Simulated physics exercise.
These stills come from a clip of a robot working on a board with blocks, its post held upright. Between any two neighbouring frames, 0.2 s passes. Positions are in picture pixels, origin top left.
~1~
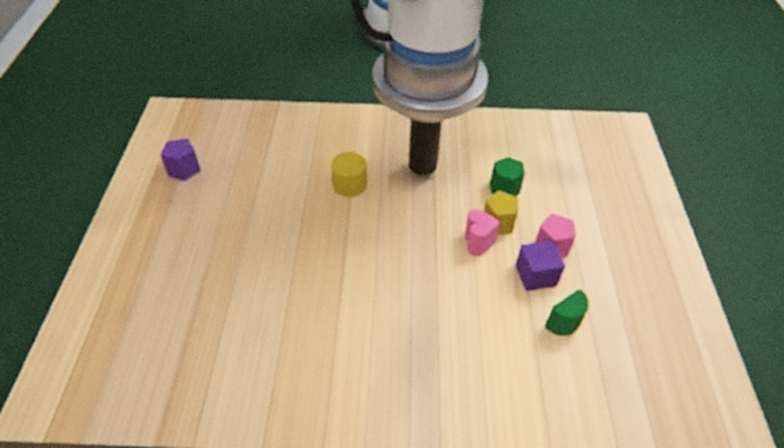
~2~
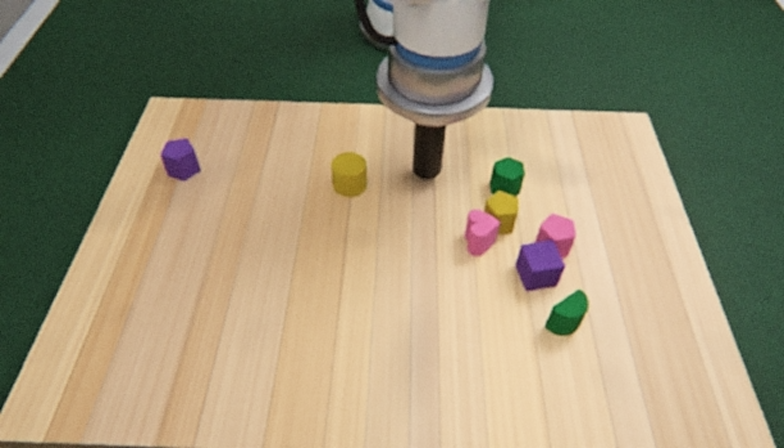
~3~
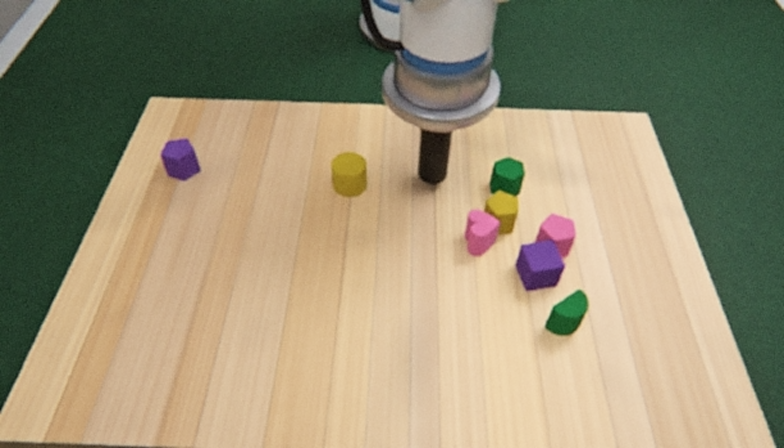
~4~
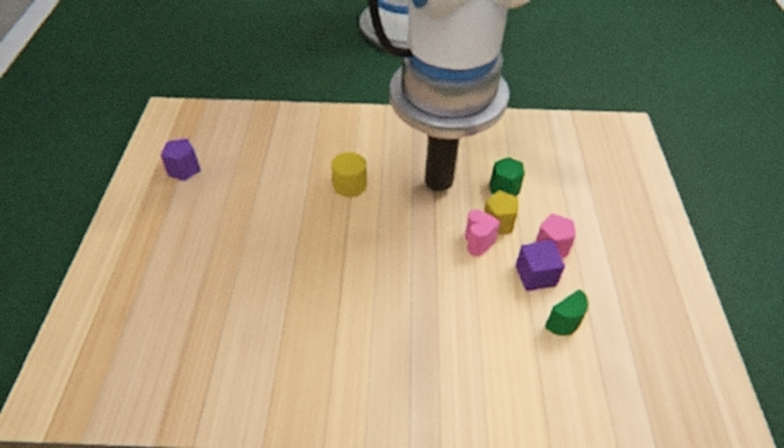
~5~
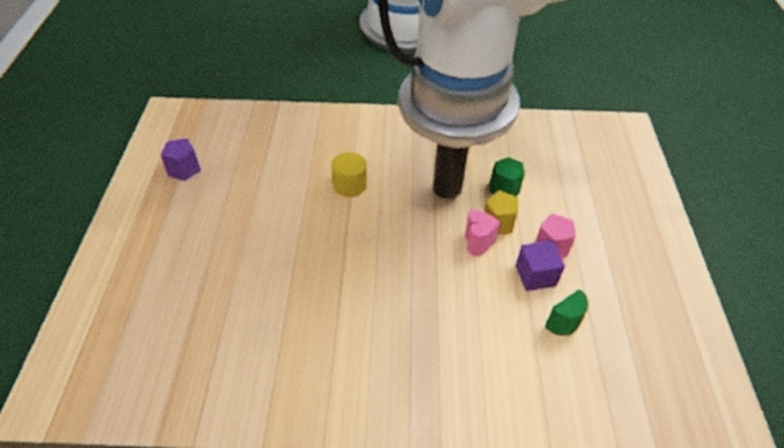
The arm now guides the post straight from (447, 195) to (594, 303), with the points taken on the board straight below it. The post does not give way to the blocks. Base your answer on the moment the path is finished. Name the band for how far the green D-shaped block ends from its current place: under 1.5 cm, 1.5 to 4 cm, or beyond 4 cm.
Answer: 1.5 to 4 cm.
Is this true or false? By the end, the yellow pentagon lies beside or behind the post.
The claim holds.
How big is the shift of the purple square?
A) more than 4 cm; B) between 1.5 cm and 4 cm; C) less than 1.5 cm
The correct letter is A.
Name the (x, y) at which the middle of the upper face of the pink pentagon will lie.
Its top face will be centred at roughly (604, 232).
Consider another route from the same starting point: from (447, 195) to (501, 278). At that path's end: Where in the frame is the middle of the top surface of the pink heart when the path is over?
By then it is at (524, 287).
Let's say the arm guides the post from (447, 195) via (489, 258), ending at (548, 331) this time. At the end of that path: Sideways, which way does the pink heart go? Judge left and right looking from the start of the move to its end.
Out to the right.
What follows on the original path. One third of the way, post (493, 221); yellow pentagon (528, 211), turned 40° anticlockwise.
Two thirds of the way, post (542, 257); yellow pentagon (569, 227), turned 75° anticlockwise; purple square (559, 272), turned 15° clockwise; pink pentagon (602, 232), turned 30° anticlockwise.
At the end, post (597, 296); yellow pentagon (571, 228), turned 85° anticlockwise; purple square (589, 309), turned 50° clockwise; pink pentagon (604, 232), turned 30° anticlockwise; green D-shaped block (576, 330), turned 70° clockwise.
